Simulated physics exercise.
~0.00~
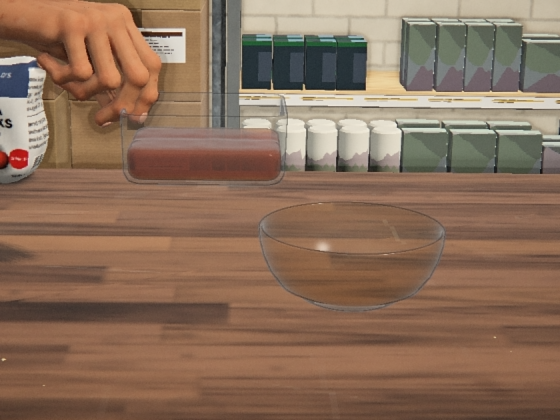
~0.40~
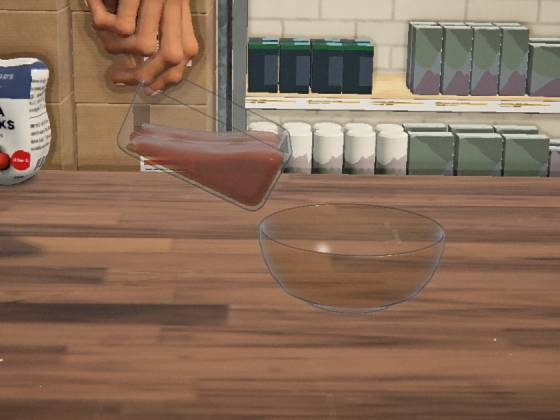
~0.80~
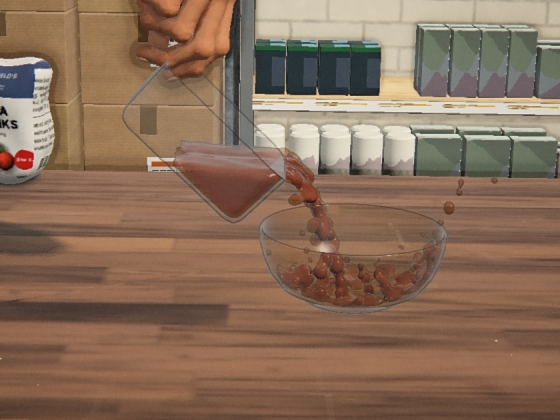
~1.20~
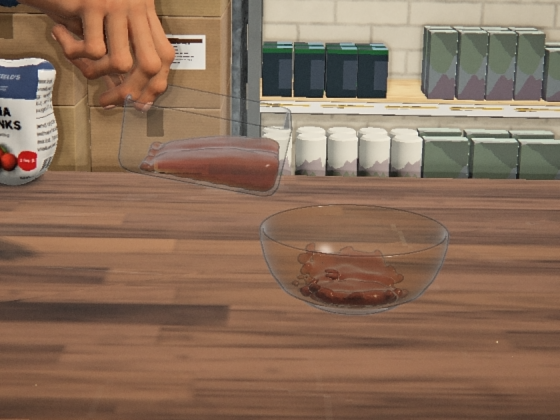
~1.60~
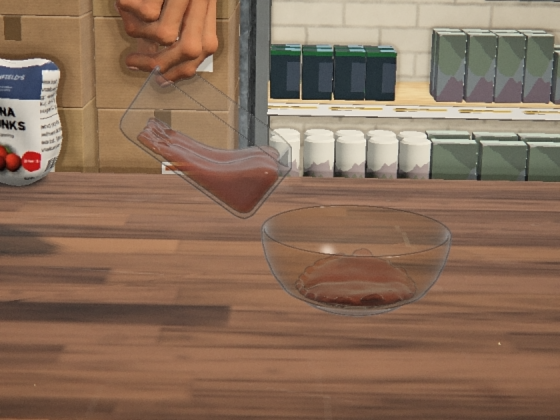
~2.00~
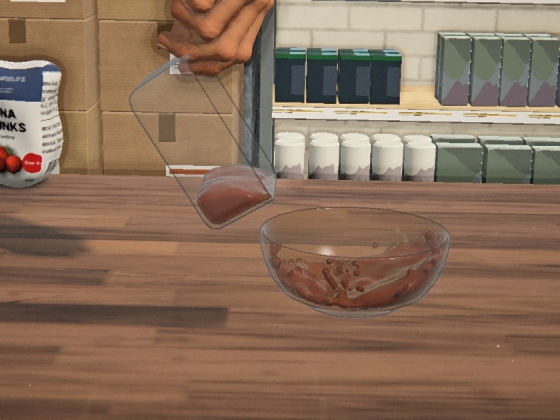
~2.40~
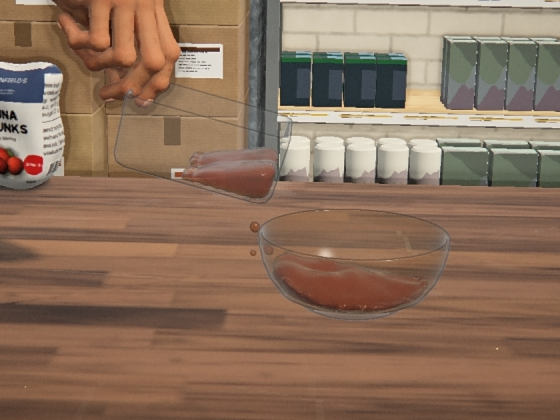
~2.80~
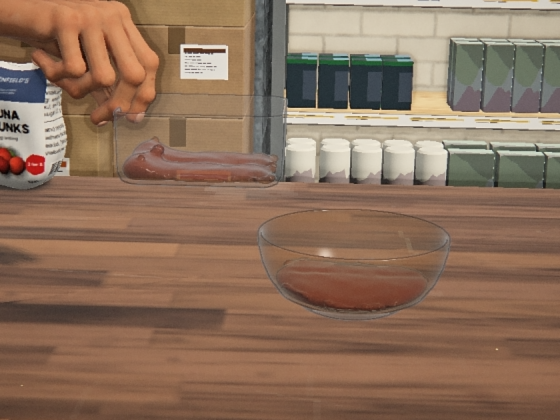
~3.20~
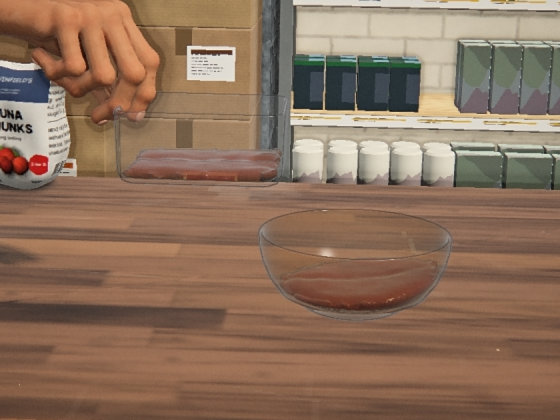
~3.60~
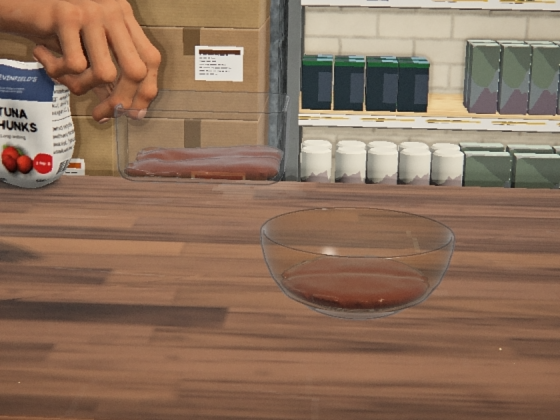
On a dark wooden worktop, seen from slightly above with shelves of boxes and white tubs behind, a clear glass bowl stands empty right of centre. At the left, a hand holds a clear oblong tub of reddish-brown liquid near cardboard boxes and a white and blue bag. The hand tips the tub rightward, and liquid spills into the bowl in beads, a few flying past its rim. It eases the tub back, tilts it again more steeply, then levels it as the view drifts slightly sideways. Finally, a shallow reddish-brown pool rests in the bowl, and some liquid remains in the tub.
